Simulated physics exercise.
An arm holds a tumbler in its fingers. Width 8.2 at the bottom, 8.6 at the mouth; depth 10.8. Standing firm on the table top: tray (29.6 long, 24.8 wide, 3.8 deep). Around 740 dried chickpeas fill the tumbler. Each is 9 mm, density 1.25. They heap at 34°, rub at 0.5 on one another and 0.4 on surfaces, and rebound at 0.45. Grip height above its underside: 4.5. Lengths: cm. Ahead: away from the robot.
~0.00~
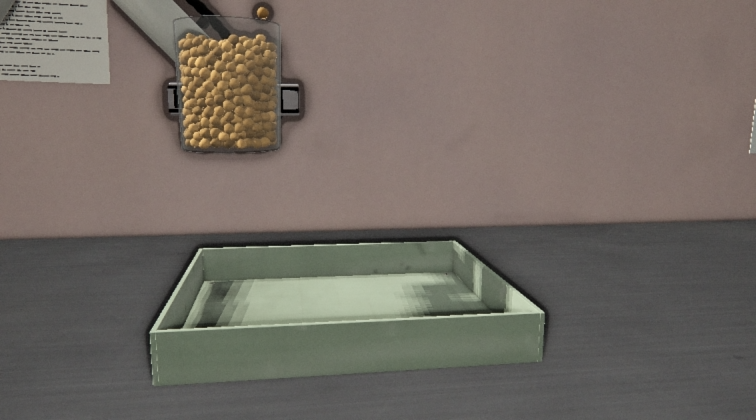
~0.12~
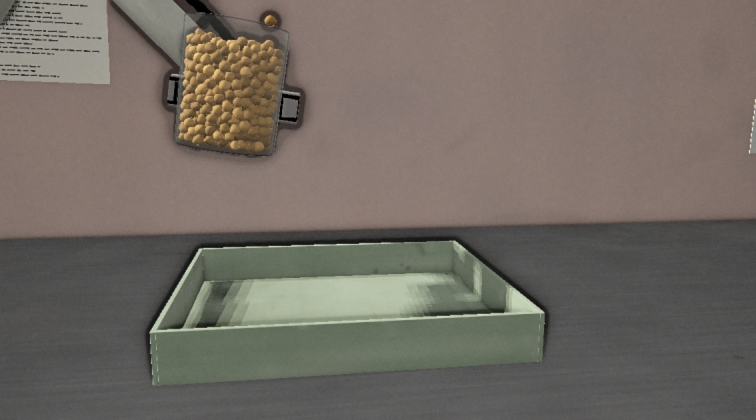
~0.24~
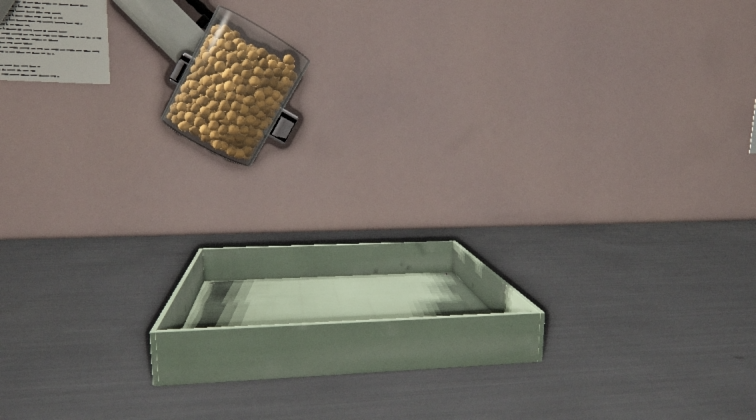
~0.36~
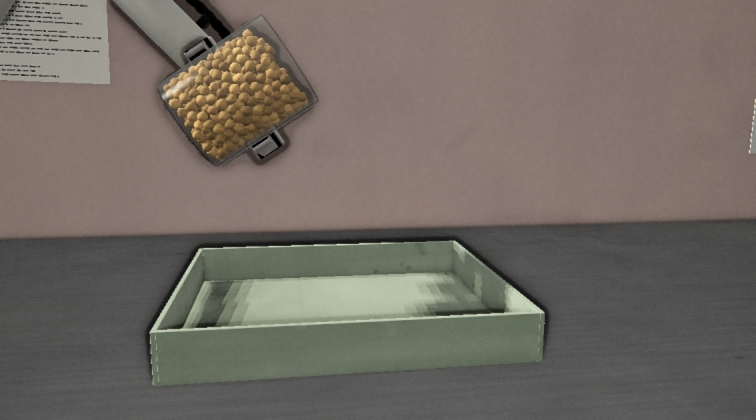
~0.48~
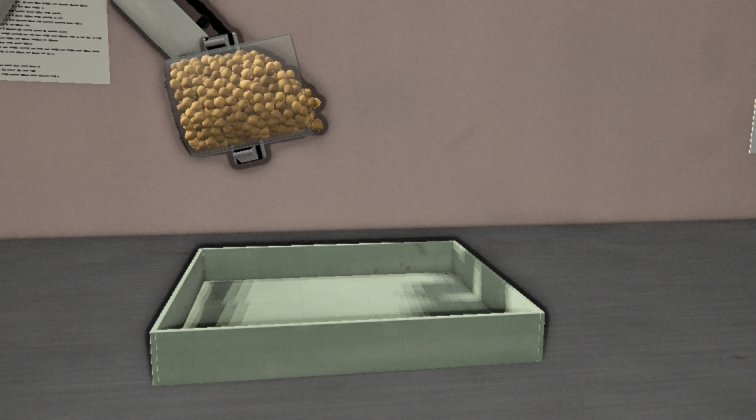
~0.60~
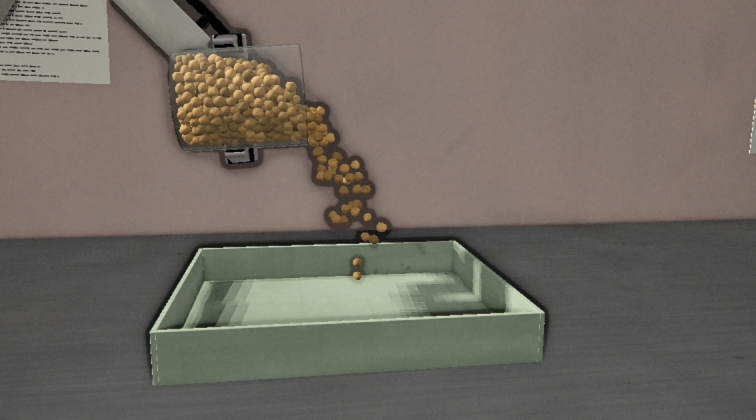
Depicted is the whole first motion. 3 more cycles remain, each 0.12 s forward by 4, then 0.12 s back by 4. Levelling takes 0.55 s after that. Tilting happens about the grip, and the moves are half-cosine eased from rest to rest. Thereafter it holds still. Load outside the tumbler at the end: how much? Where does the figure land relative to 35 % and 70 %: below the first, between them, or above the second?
It lands above 70 %.
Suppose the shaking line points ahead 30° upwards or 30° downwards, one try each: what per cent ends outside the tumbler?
Result: Approx. 90 % and 65 %, one try each.
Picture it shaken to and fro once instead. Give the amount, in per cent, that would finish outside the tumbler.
About 55 per cent, then.
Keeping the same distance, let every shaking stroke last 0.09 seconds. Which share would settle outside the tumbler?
It would come to roughly 85 %.
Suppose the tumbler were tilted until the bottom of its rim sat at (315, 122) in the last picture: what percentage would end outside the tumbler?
I'd put it at roughly 55 %.
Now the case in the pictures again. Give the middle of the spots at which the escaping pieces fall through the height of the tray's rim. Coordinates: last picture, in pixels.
Roughly at (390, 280).
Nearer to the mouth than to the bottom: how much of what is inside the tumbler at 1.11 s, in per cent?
About 60 per cent.
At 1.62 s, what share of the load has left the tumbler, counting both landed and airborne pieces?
Share gone by then: Near 80 %.
After 1.11 s, tilted 86° forward, highest piece 21 above the table; 392 in the tray, 230 in the tumbler, 114 in flight or on a rim.
After 1.62 s, tilted 38° forward, highest piece 24 above the table; 595 in the tray, 140 in the tumbler, 1 in flight or on a rim.
After 2.07 s, level, highest piece 20 above the table; 596 in the tray, 140 in the tumbler.
After 3.12 s, level, highest piece 20 above the table; 596 in the tray, 140 in the tumbler.
At rest, 596 in the tray, 140 in the tumbler. That is 81 % outside the tumbler.
